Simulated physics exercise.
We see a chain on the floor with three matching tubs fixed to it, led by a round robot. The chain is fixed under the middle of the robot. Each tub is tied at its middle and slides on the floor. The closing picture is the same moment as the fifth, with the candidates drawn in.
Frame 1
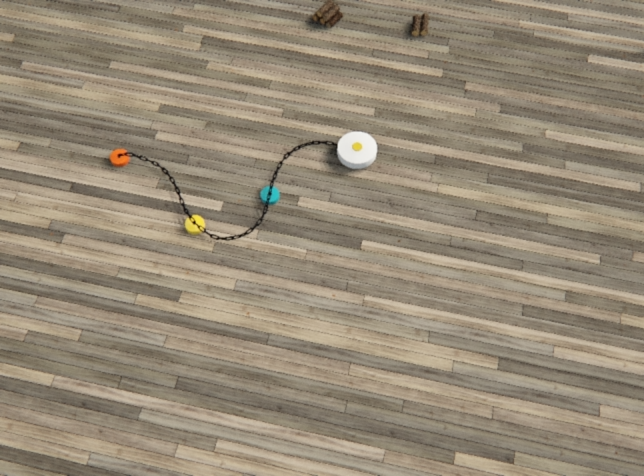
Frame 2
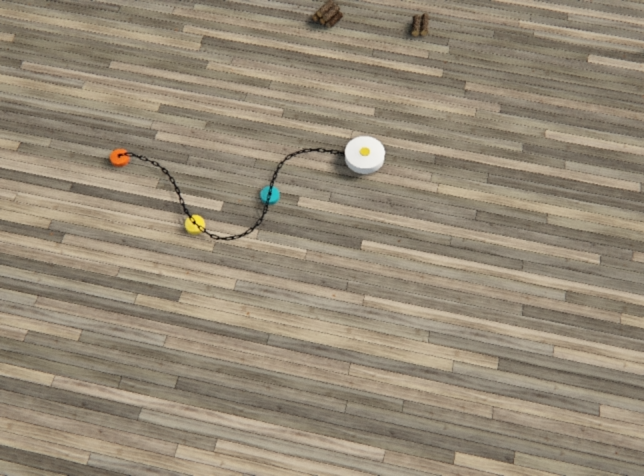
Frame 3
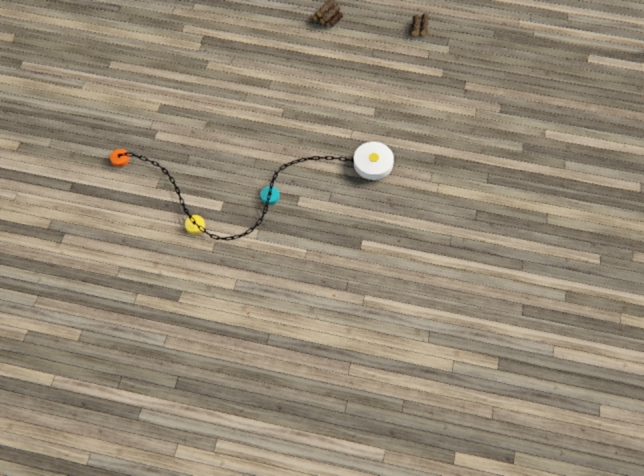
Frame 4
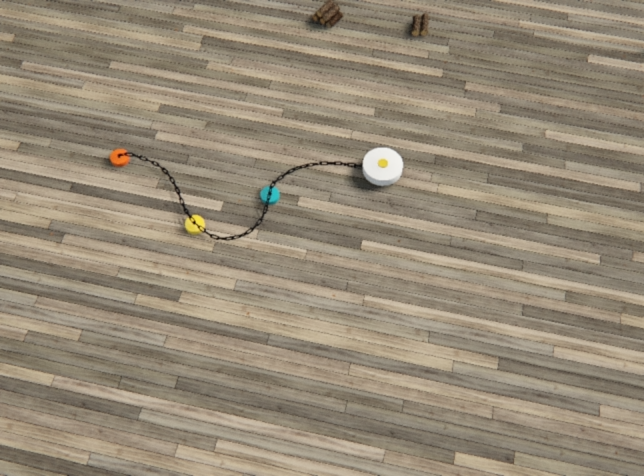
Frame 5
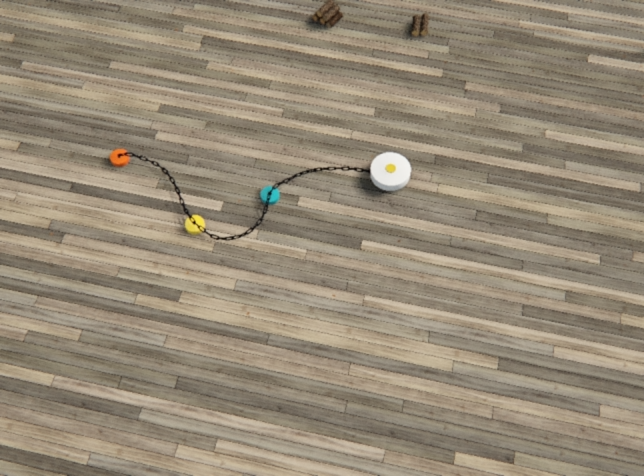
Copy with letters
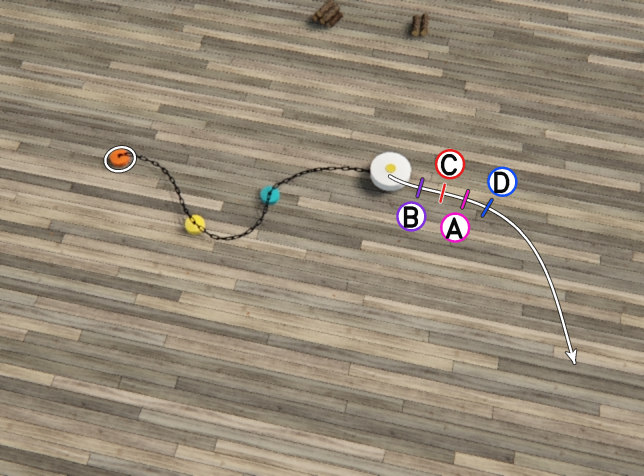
White round robot sliding slowly right and slightly downward, straightening the dark chain behind it while turquoise, yellow and orange tubs stay still.
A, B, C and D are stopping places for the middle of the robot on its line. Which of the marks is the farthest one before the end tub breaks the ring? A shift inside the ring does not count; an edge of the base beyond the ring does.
A.
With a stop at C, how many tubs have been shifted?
Two.
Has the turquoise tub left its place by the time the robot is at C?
Yes.
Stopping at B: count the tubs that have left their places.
By then, one.
On the copy, A at (465, 199); B at (420, 188); C at (443, 193); D at (487, 208); the ring at (120, 159); the route from (390, 176) via (522, 233) to (575, 363).
On A. First, robot (416, 183); orange tub (120, 157); yellow tub (195, 224); turquoise tub (283, 196).
Then, robot (444, 189); orange tub (120, 157); yellow tub (204, 219); turquoise tub (310, 198).
Finally, robot (466, 195); orange tub (121, 158); yellow tub (225, 209); turquoise tub (332, 200); the ringed tub at the far end is still in its ring.
By contrast, B is safe but short; C is safe but short; D drags the last tub to (131, 163).
